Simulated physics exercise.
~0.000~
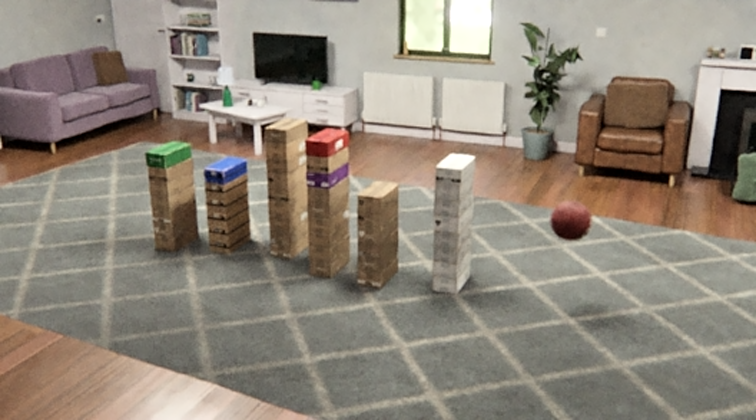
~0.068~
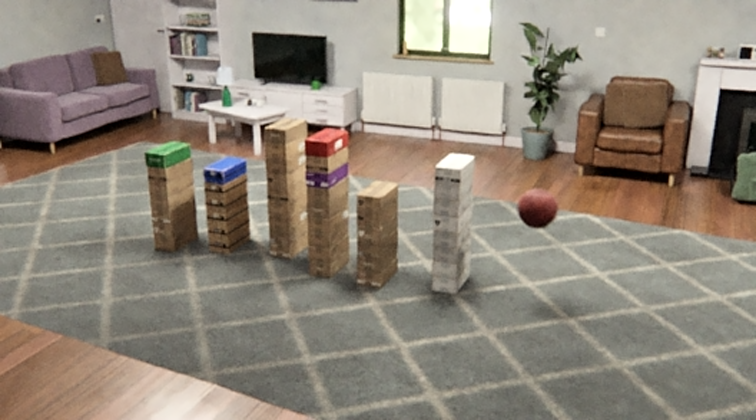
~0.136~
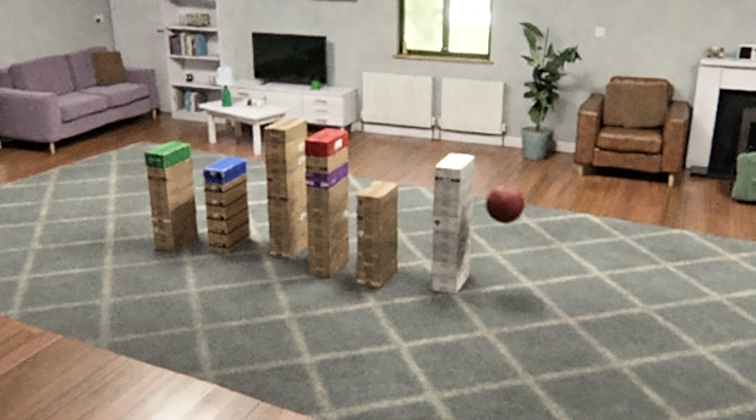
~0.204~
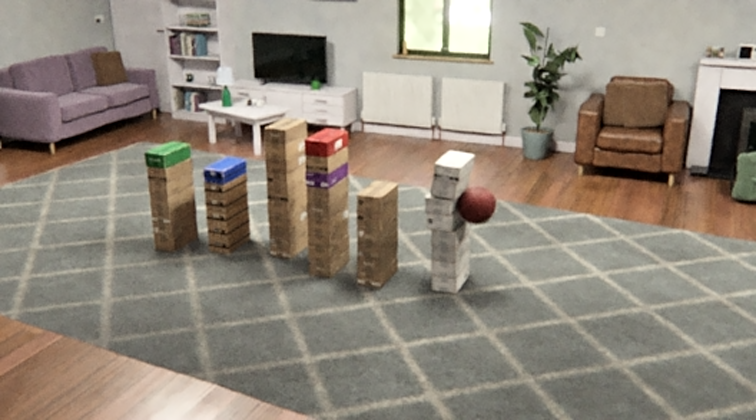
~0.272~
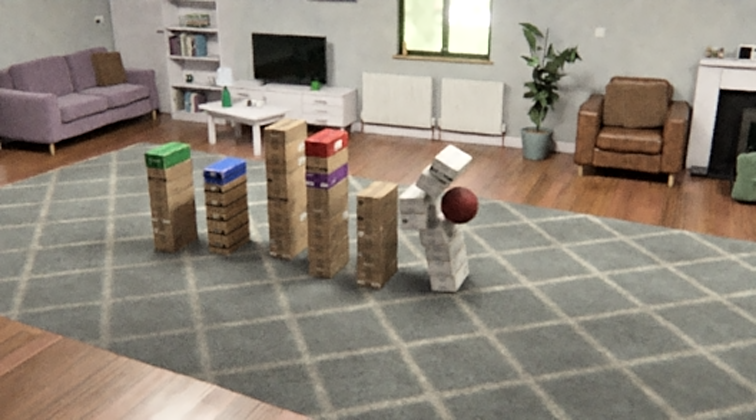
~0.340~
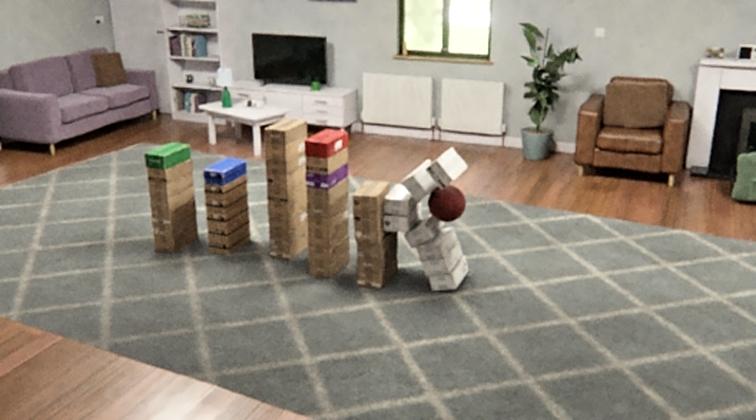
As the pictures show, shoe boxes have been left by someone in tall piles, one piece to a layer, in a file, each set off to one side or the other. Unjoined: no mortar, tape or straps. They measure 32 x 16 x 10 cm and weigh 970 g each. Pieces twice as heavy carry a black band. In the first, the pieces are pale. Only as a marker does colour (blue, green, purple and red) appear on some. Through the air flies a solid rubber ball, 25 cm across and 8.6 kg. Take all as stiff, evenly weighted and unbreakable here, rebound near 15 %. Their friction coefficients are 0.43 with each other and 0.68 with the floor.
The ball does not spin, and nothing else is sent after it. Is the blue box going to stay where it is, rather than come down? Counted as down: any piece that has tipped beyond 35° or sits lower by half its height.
No, it ends up down.
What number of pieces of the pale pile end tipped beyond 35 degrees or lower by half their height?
The answer is 7 pale pieces.
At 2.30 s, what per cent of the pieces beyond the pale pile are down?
90 per cent by then.
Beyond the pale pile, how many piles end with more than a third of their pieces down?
Counted up, you get 5.
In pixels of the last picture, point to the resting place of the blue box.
At roughly (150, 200).
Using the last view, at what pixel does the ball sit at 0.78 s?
It should be near pixel (393, 227).
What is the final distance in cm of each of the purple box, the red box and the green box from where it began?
Net displacement, roughly: Purple ~ 115 cm, red ~ 180 cm, green ~ 170 cm.
By 0.78 s, 8 of the pale pile down; none of the 37 other boxes down, 15 disturbed; blue box unmoved; purple box tilted 8°.
By 1.60 s, 7 of the pale pile down; 22 of the 37 other boxes down; blue box tilted 9°; purple box tilted 43°, 28 cm lower.
By 2.30 s, 7 of the pale pile down; 34 of the 37 other boxes down; blue box tilted 61°, 34 cm lower; purple box on its side.
When it is over (4.7 s), 7 of the pale pile down; 34 of the 37 other boxes down; blue box on its side; green box upside down; purple box on its side. In pixels of the last frame, middles, blue box near (150, 200).
